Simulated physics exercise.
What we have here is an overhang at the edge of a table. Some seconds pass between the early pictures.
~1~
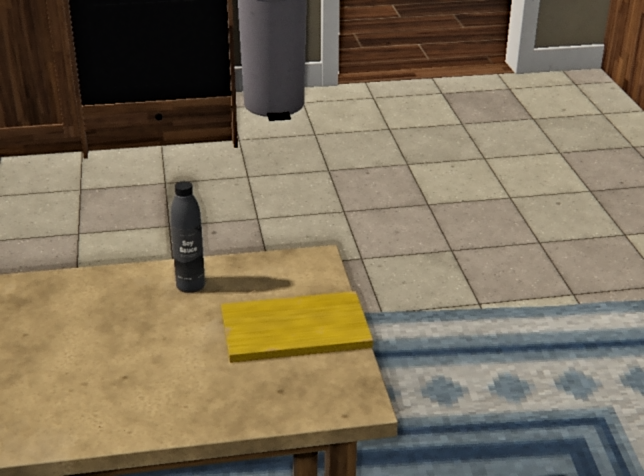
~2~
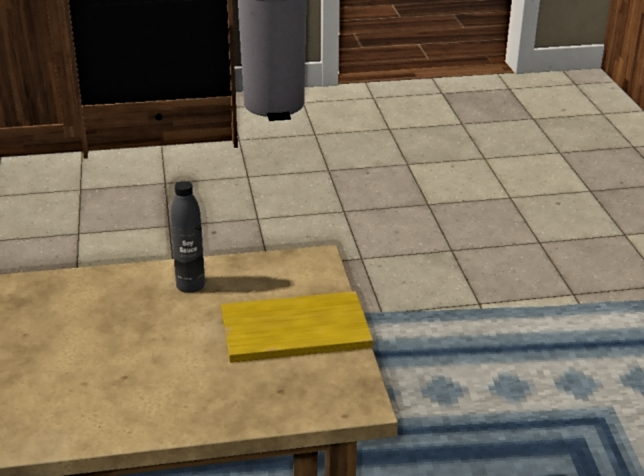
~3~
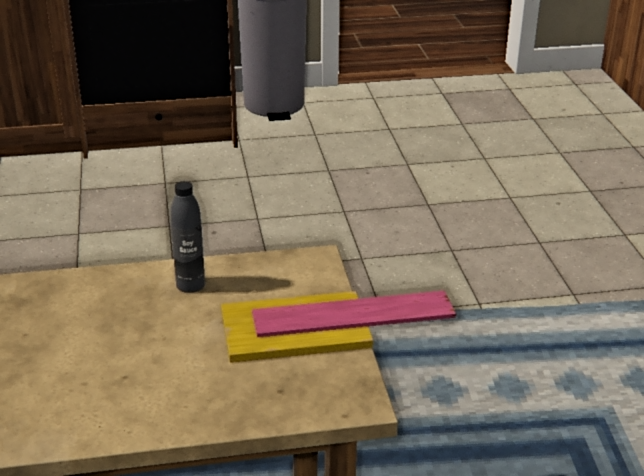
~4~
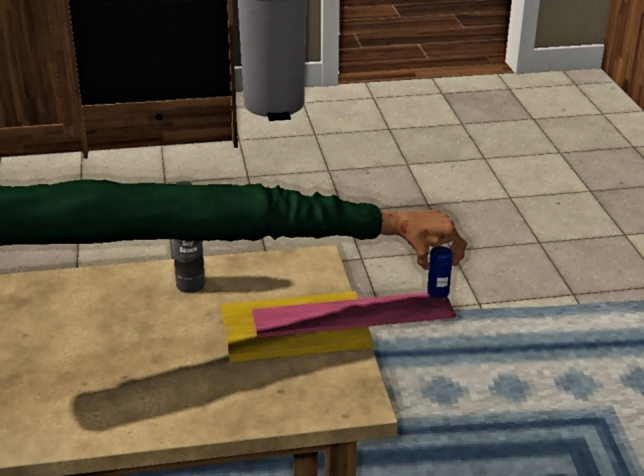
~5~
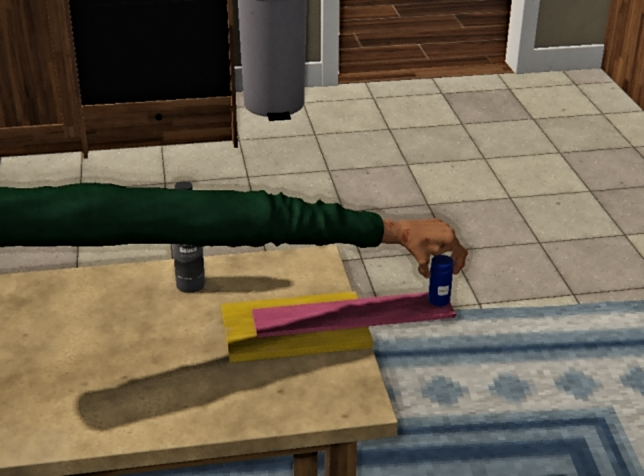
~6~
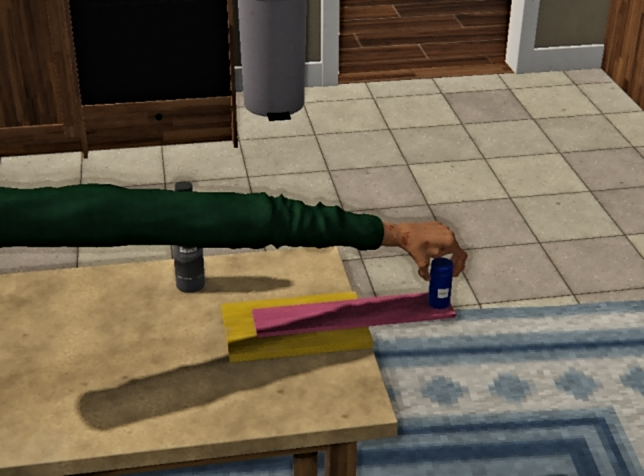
Kitchen table with grey bottle and yellow slab, a pink board appearing across the slab, then a green-sleeved arm lowering a blue shaker onto its overhanging end.
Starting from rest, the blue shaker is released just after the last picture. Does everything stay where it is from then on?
No. It does not stay.
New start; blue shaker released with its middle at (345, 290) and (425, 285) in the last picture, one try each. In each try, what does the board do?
It remains balanced the first time and falls the second time.
Then, 0.60 s on from there, blue shaker and pink board now down on the floor or falling.
Then, 0.80 s on from there, things are still on the move.
In the end, down on the floor or falling, blue shaker and pink board; the other 2 unmoved. The board tips off the edge.
